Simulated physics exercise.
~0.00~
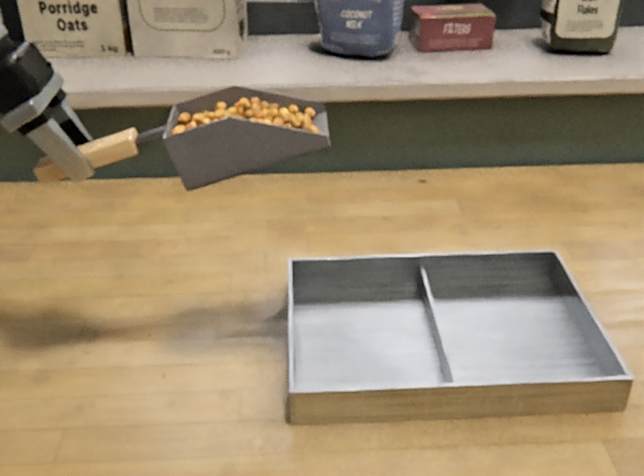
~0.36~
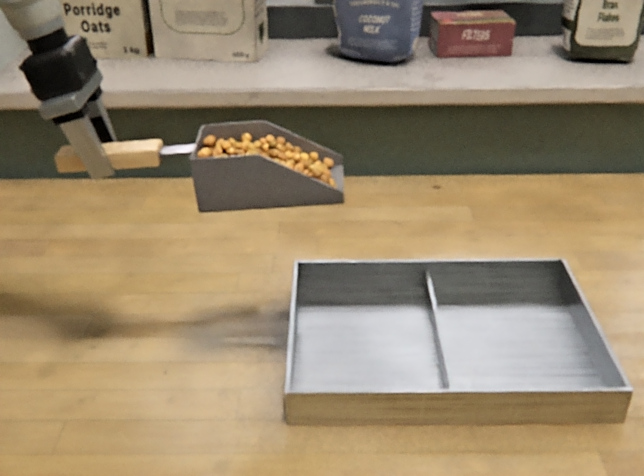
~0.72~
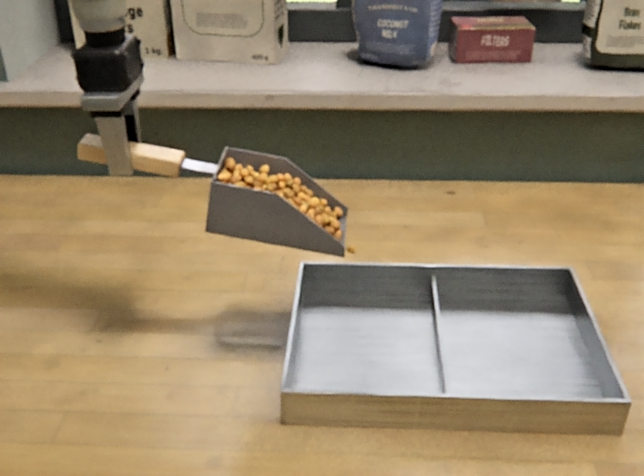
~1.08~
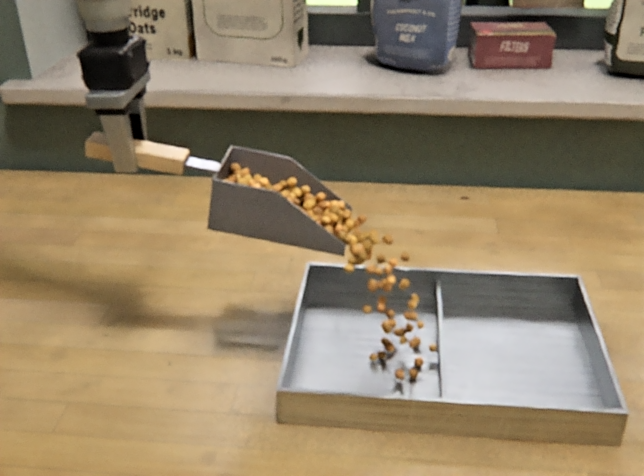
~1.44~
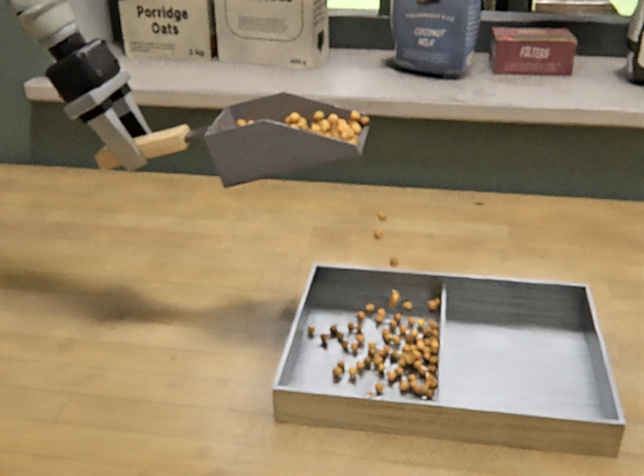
On a wooden table, a robot arm lowers and tips a scoop, spilling some chickpeas into a divided tray's left section, then lifts away.
